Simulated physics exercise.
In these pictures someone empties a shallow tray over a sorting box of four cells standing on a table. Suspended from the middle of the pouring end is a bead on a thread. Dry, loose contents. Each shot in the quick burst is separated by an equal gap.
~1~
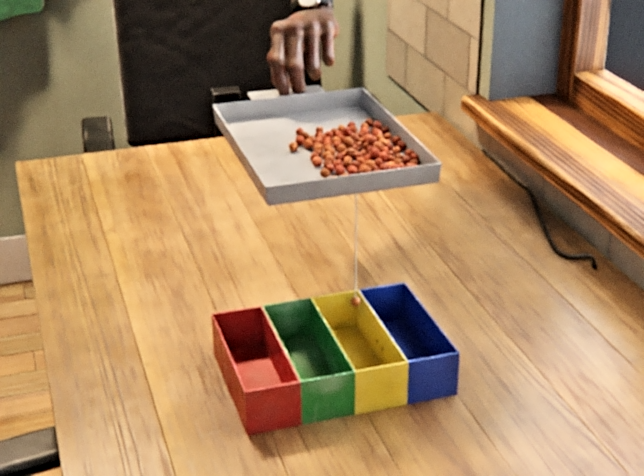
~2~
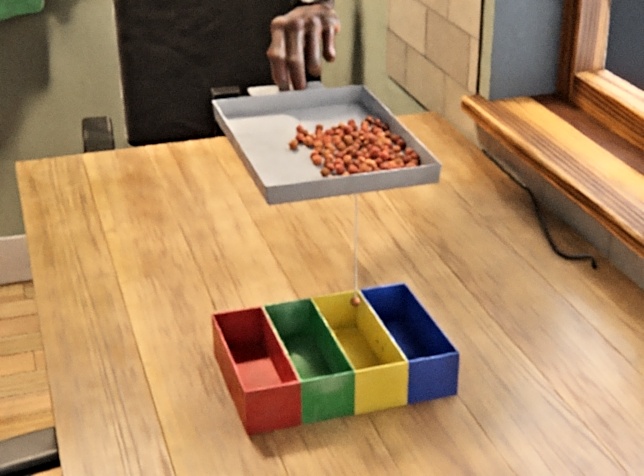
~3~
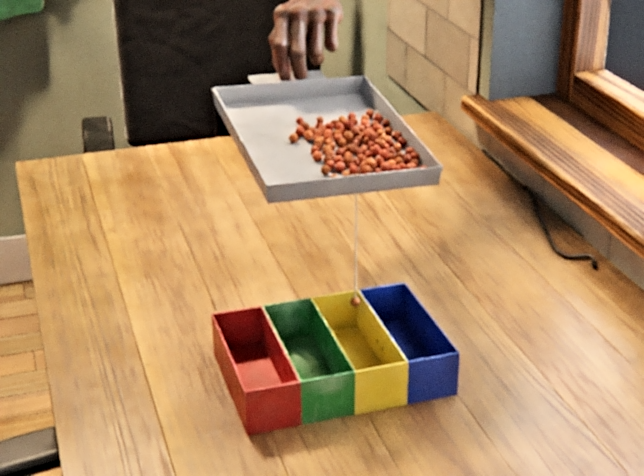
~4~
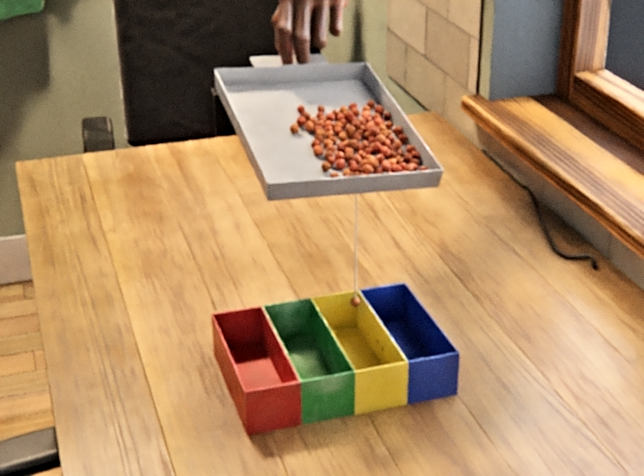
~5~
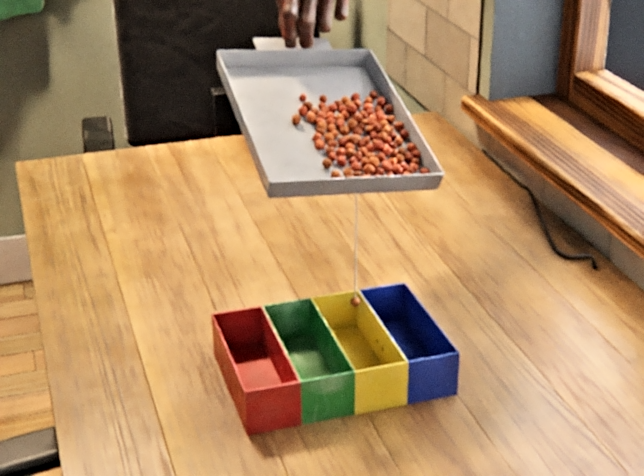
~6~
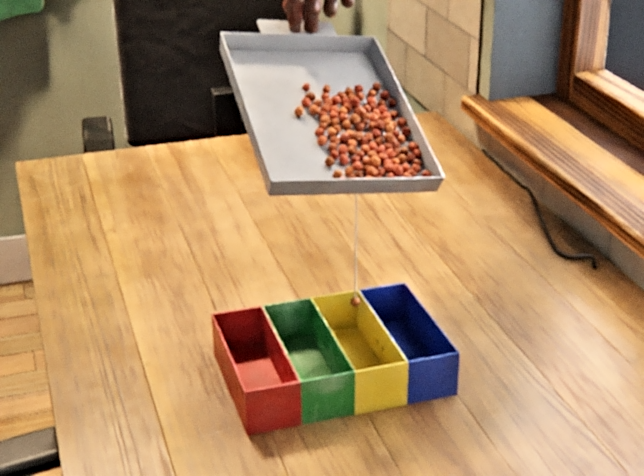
At the start, a hand holds the far side of a shallow gray tray of small reddish-brown pellets above a box with red, green, yellow and blue cells. The hand then steadily raises the far side, steepening the tray, while the pellets stay bunched toward the right and the box stays still.
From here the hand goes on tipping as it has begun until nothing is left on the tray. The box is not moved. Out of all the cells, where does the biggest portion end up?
In the blue cell.
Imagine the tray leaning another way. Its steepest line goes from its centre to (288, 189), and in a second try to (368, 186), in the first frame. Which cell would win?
The green cell; blue.
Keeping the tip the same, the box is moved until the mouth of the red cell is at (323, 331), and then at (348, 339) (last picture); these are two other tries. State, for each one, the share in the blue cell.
It would be near 20 per cent first and near 0 per cent second.
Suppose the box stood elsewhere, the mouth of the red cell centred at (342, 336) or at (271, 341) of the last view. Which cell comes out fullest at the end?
Try 1 - the cell in yellow; try 2 - the blue cell.
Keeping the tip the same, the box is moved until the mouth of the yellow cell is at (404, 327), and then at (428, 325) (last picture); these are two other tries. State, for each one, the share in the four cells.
Result: 100 % and 100 %.
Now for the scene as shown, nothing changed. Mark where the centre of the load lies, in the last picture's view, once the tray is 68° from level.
I'd mark the middle close to (395, 137).
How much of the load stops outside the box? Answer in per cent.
Call it some 50 percent of the pieces.
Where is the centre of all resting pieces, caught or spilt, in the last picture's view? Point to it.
Around (431, 359).
Shortly afterwards, tray tipped steeply; all but a few on the tray; only a few falling or outside the box.
Next, tray tipped past a quarter turn; the bulk on the tray; only a few in the yellow cell; only a few in the blue cell; a little falling or outside the box.
Some moments later, tray tipped past a quarter turn; near half in the blue cell; a little in the yellow cell; near half falling or outside the box.
In the end, tray tipped past a quarter turn; near half in the blue cell; a little in the yellow cell; none at all in the red cell; none at all in the green cell; near half outside the box.
